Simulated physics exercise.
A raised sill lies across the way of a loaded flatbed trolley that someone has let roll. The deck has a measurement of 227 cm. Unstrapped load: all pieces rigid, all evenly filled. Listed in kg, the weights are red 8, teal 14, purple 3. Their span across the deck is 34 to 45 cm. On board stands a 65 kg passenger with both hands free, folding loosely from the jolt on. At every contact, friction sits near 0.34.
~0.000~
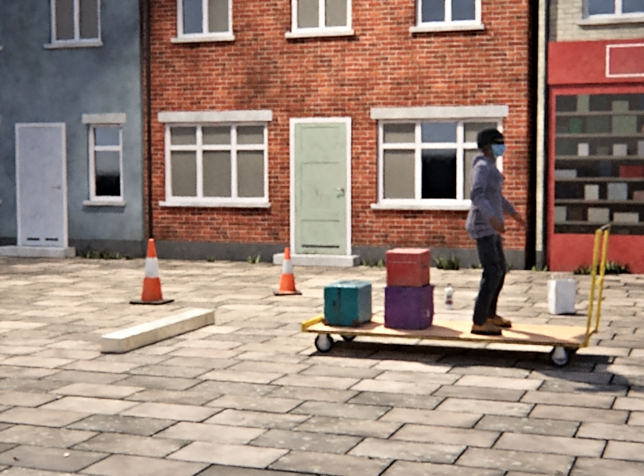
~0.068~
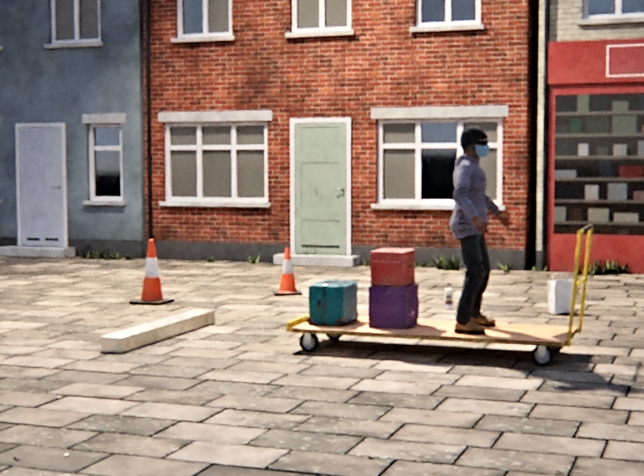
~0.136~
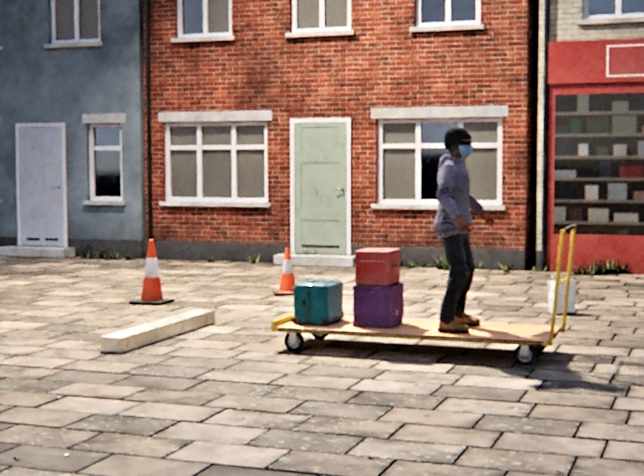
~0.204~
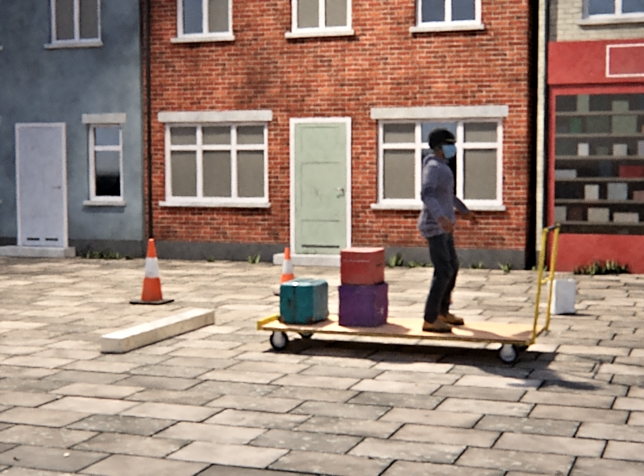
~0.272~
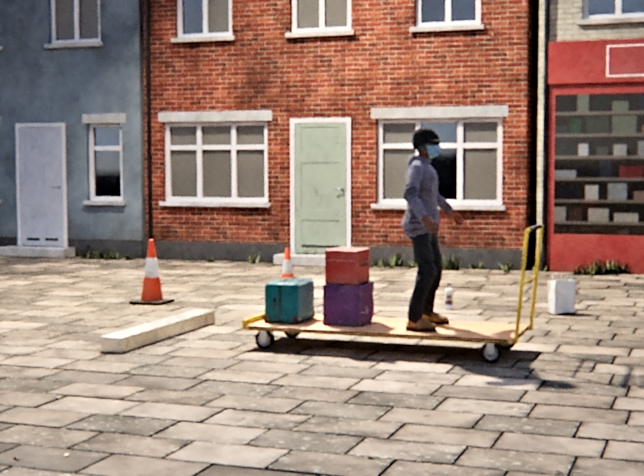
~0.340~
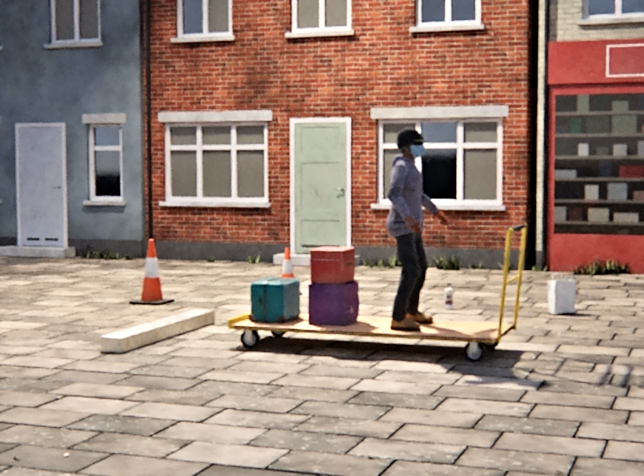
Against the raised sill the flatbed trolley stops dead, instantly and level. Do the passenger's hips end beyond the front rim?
Doesn't depart.
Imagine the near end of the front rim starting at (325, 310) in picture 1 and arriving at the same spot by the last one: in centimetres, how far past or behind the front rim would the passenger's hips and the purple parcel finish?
Hips: 90 cm behind; purple: 50 cm behind.
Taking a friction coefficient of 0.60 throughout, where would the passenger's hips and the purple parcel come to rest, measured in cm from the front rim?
Then the hips would end 110 behind and the purple one 70 behind.
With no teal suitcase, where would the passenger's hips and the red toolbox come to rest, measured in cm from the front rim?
Then hips 70 behind, red 40 past.
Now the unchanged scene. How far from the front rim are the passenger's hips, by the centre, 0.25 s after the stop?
Behind the rim, near 90 cm.
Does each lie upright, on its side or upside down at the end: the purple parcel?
At rest: Purple upright.
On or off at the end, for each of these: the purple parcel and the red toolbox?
Result - purple: Stays; red: Stays.
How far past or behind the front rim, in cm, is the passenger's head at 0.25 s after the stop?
Roughly 100 cm behind the front rim.
After 0.76 s the deck stops.
After 1.01 s the passenger's hips are 92 cm behind the rim, near (256, 245) in the last picture's view.
After 1.31 s the passenger's hips are 82 cm behind the rim, near (246, 274) in the last picture's view.
After 1.76 s the passenger's hips are 86 cm behind the rim, near (250, 303) in the last picture's view.
Final state at 4.6 s, past the rim, teal suitcase; behind it, red toolbox, purple parcel and the passenger's hips.
